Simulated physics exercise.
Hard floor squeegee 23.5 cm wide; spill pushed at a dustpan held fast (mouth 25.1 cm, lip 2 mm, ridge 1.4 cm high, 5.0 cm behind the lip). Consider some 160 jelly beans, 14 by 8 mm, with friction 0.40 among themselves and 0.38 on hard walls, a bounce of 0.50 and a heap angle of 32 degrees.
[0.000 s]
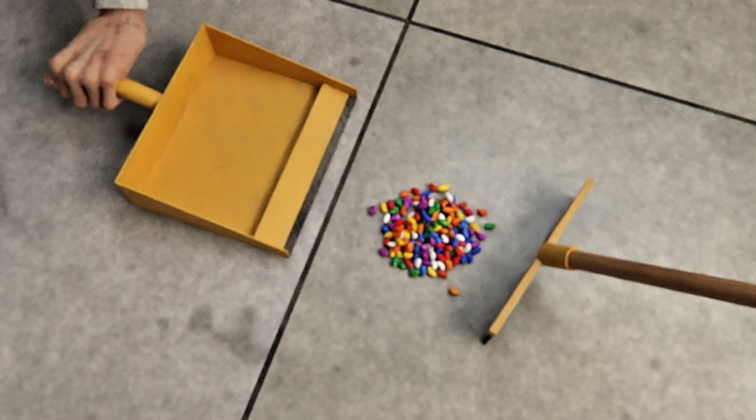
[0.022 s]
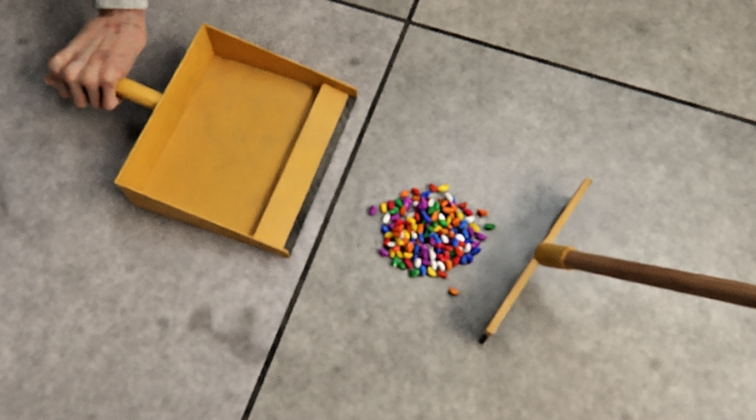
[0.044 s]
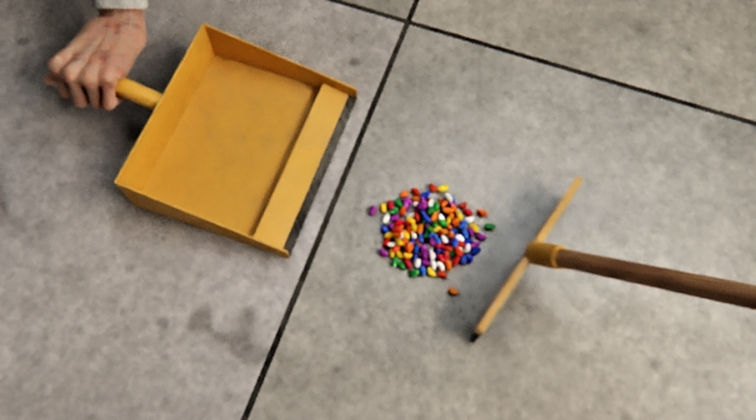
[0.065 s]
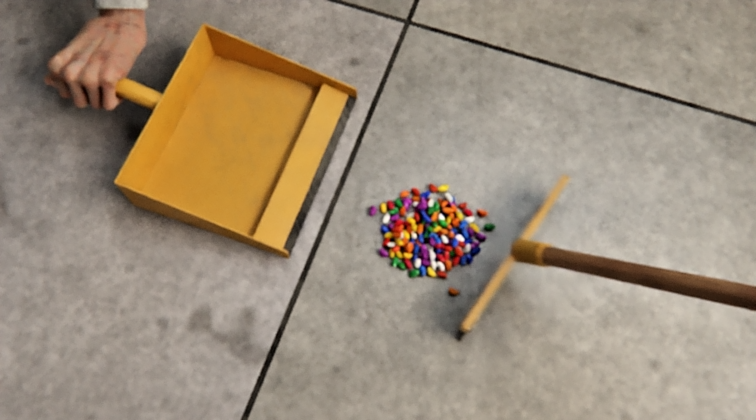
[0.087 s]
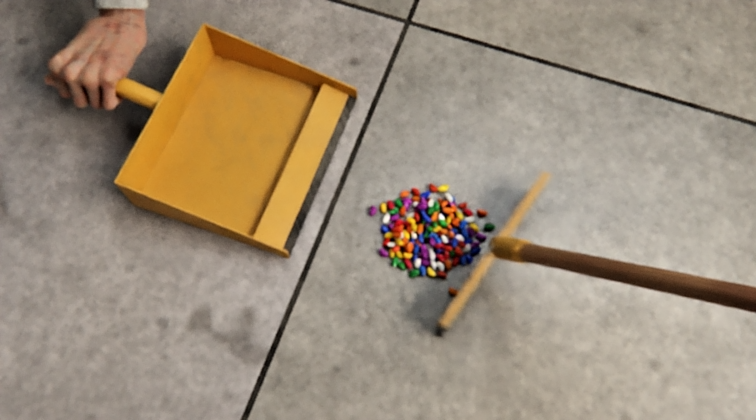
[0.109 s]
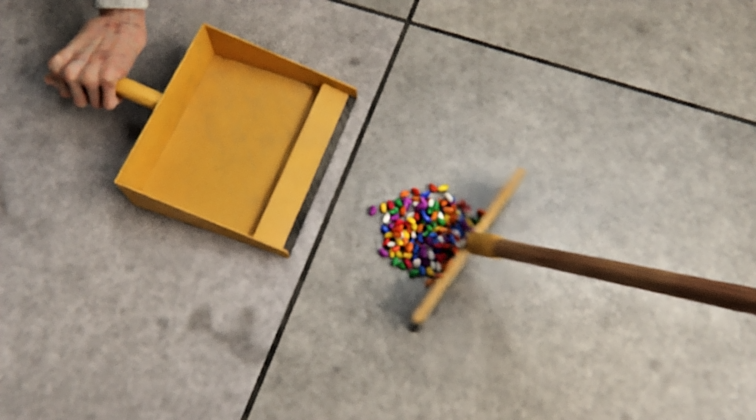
A wooden-handled squeegee with a narrow tan blade slides leftward across a grey slab floor with dark joints, seen from above at a slant by a still camera. A heap of multicoloured jelly beans lies left of the blade, and a hand at upper left holds a yellow-orange dustpan motionless. The blade starts slowly, speeds up, reaches the heap's right edge and pushes the nearest beans leftward.
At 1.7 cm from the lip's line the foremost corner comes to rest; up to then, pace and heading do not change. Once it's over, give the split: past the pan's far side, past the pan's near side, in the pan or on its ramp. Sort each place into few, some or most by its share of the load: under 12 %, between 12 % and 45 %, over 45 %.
Shares: Far side: Few; near side: Few; pan: Most.
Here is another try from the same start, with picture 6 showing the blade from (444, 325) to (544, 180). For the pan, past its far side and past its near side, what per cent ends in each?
Pan 20 % / far 5 % / near 5 %.
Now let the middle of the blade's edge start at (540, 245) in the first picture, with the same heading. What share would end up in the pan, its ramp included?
Around 50 %.
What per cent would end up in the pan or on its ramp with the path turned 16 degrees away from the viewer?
Result: Close to 60 %, ramp counted.
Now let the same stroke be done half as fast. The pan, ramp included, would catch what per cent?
It would be around 10 percent.
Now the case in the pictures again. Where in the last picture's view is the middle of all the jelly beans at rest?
Somewhere near (311, 172) in the last picture.
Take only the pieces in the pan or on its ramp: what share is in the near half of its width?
Roughly 50 percent.
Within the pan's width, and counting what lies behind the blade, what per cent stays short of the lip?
Share there: About 30 %.
After 0.18 s, middle of the blade 11 cm from the lip; 0 % over the lip, far side 0 %, near side 0 %.
Then, at 0.23 s, middle of the blade 6 cm from the lip; 0 % over the lip, far side 0 %, near side 5 %.
After 0.42 s, middle of the blade 5 cm from the lip; 60 % over the lip, far side 5 %, near side 10 %.
By 2.6 s all is still; far side 5 %, near side 10 %, pan 55 %, in front of the lip or behind the blade 30 %.
